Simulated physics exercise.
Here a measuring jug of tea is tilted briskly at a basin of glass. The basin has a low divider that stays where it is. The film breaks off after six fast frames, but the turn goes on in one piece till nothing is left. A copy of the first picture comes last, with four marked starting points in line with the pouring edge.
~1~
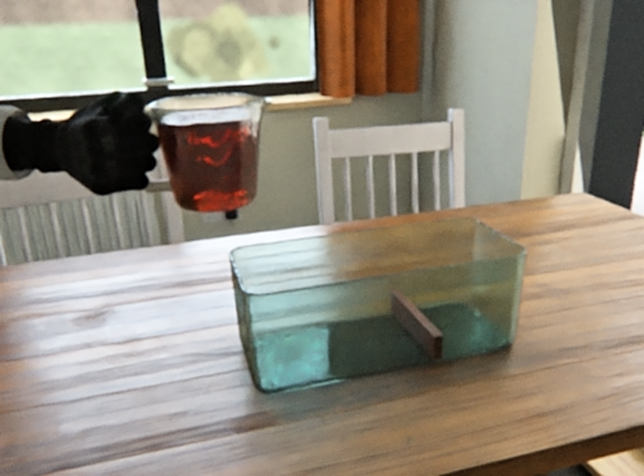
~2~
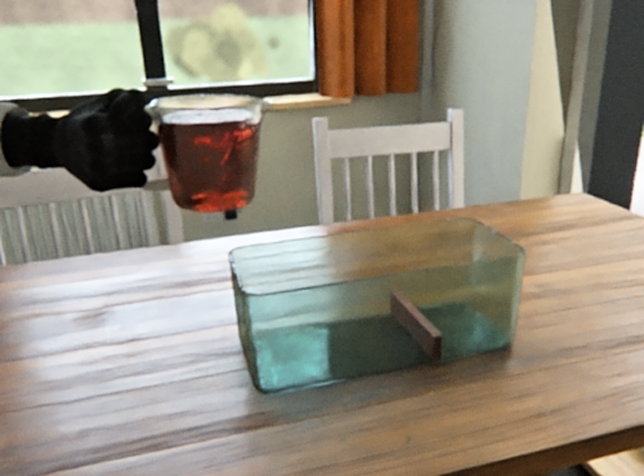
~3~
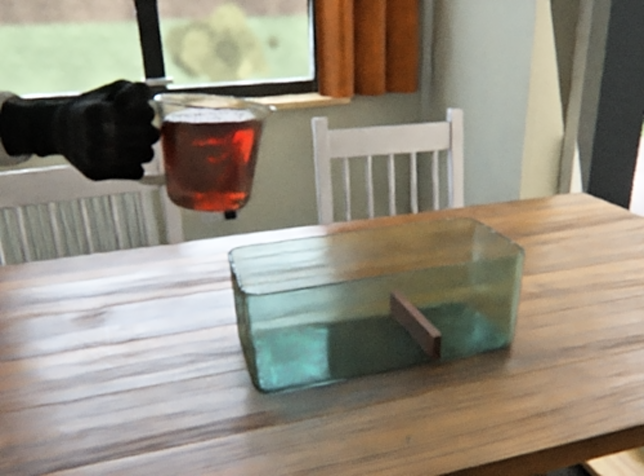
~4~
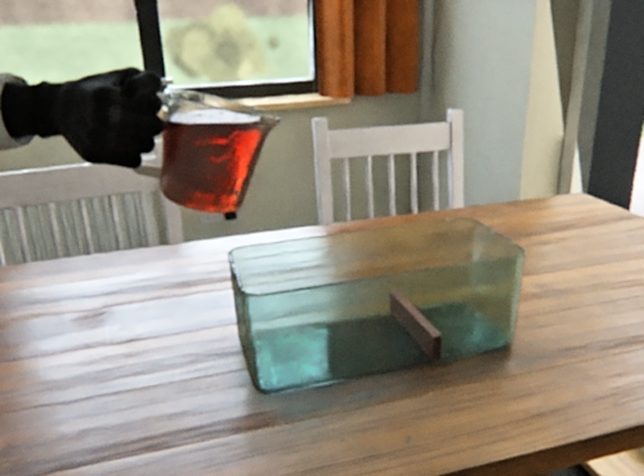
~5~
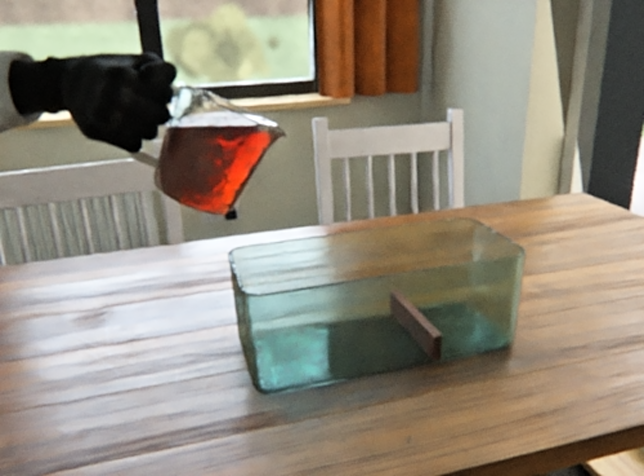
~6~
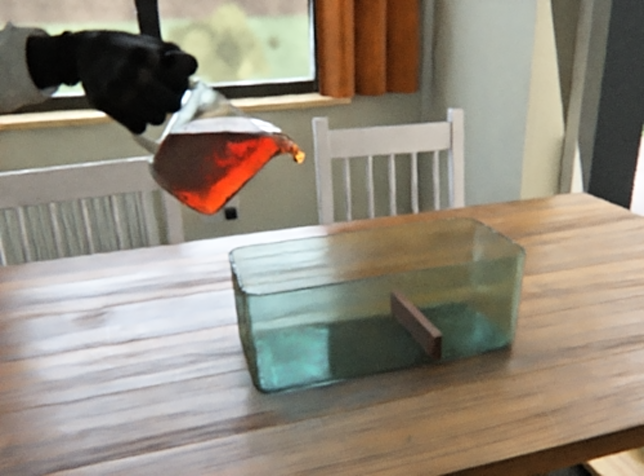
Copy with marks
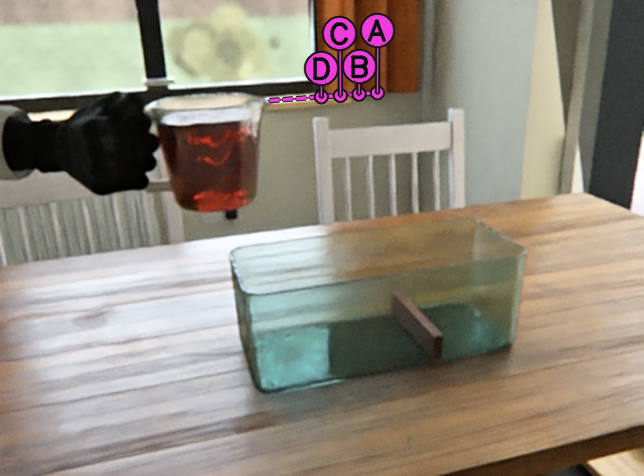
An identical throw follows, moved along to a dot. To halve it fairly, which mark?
I would pick spot A.
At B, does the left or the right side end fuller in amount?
The left side.
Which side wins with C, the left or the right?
More ends on the left.
On the marked copy, A at (377, 92); B at (359, 94); C at (340, 95); D at (321, 96).
Choosing A, about 51 % ends left of the wall and 47 % right of it.
Choosing B, about 66 % ends left of the wall and 31 % right of it; 3 % is lost outside.
Choosing C, about 81 % ends left of the wall and 15 % right of it; 4 % is lost outside.
Choosing D, about 87 % ends left of the wall and 11 % right of it.
